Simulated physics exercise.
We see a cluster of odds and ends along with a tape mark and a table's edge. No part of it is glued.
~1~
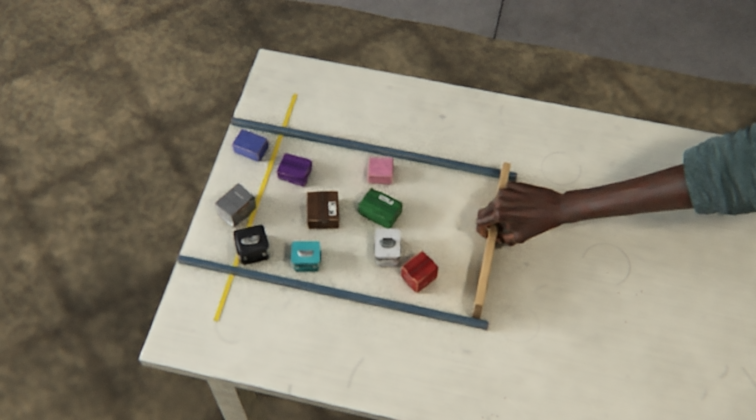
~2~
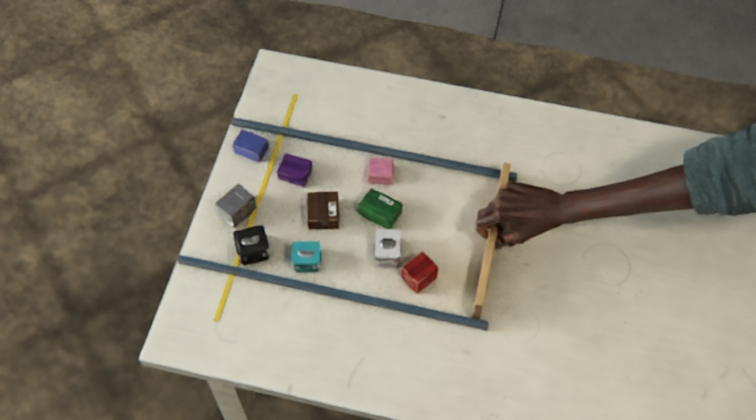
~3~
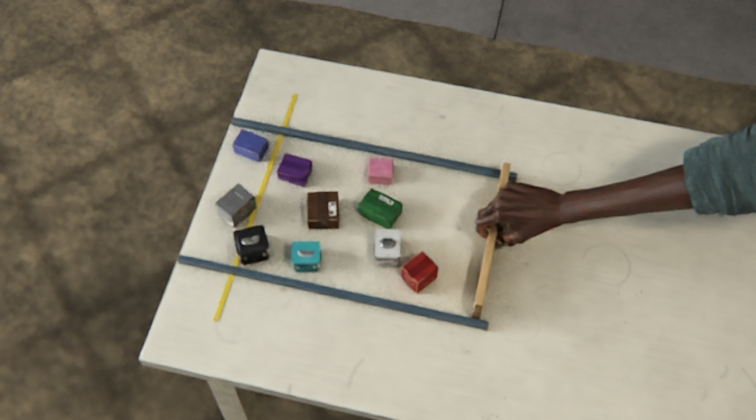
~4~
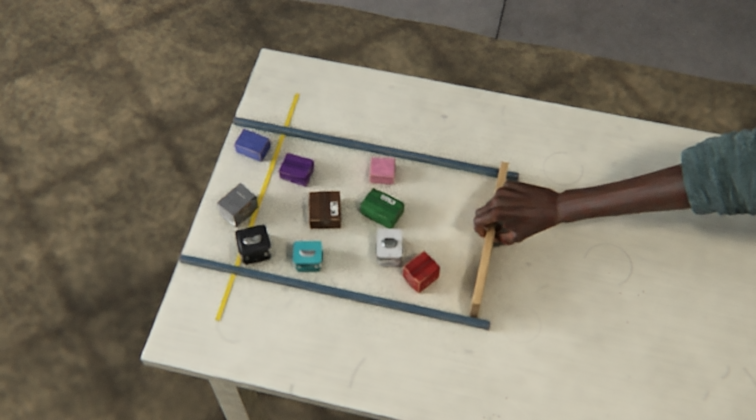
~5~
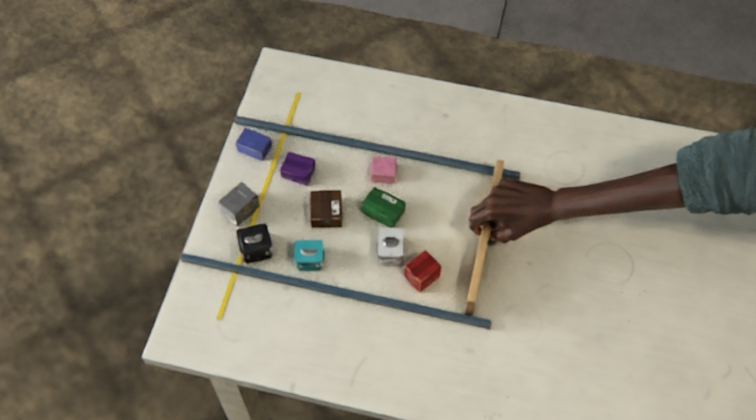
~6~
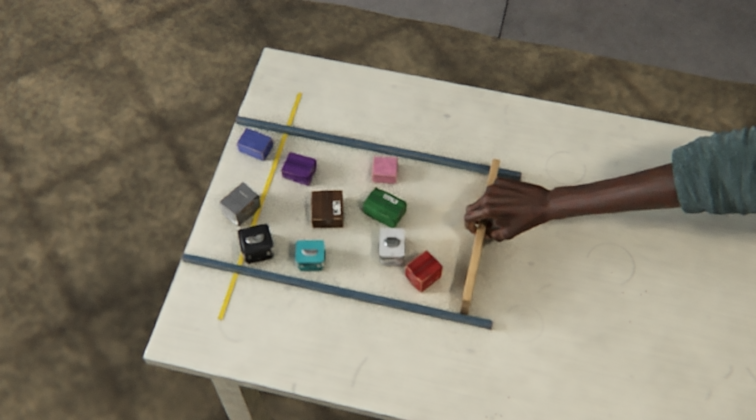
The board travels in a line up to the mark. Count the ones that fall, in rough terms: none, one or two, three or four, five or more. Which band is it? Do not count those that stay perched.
The band is one or two.
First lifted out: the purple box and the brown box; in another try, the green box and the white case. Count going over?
First 1, second 1.
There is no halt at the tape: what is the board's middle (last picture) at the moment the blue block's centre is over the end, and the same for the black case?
Approx. (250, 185) / approx. (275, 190) for the other.
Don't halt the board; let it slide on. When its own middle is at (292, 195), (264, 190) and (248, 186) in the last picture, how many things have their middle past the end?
Per position: 0 / 2 / 4.
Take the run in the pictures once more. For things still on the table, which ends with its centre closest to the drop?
The brown box.
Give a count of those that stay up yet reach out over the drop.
So the number is 2.
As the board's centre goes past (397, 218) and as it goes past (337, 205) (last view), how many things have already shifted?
That makes 3 at the first spot and 7 at the second.
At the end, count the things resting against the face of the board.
4 end up touching it.
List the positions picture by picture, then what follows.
In the first picture, blue block (250, 146); grey box (236, 205); black case (252, 245); board (492, 239); tape (258, 199).
In the second picture, grey box (236, 206); pink block (381, 171).
In the third picture, black case (252, 245); board (492, 239).
In the fourth picture, blue block (252, 145); white case (389, 248).
In the fifth picture, grey box (239, 204); brown box (326, 209).
In the sixth picture, blue block (255, 144); grey box (240, 204); black case (256, 244); board (480, 235); tape (263, 198).
Soon after, none off yet; blue block at rest near (255, 144); grey box at rest near (240, 204); black case at rest near (256, 244).
After that, none off yet; blue block moving near (249, 142); grey box displaced about its own width near (211, 203); black case displaced about its own width near (212, 232).
In the end, the number that fall off is one or two; gone, black case and grey box.
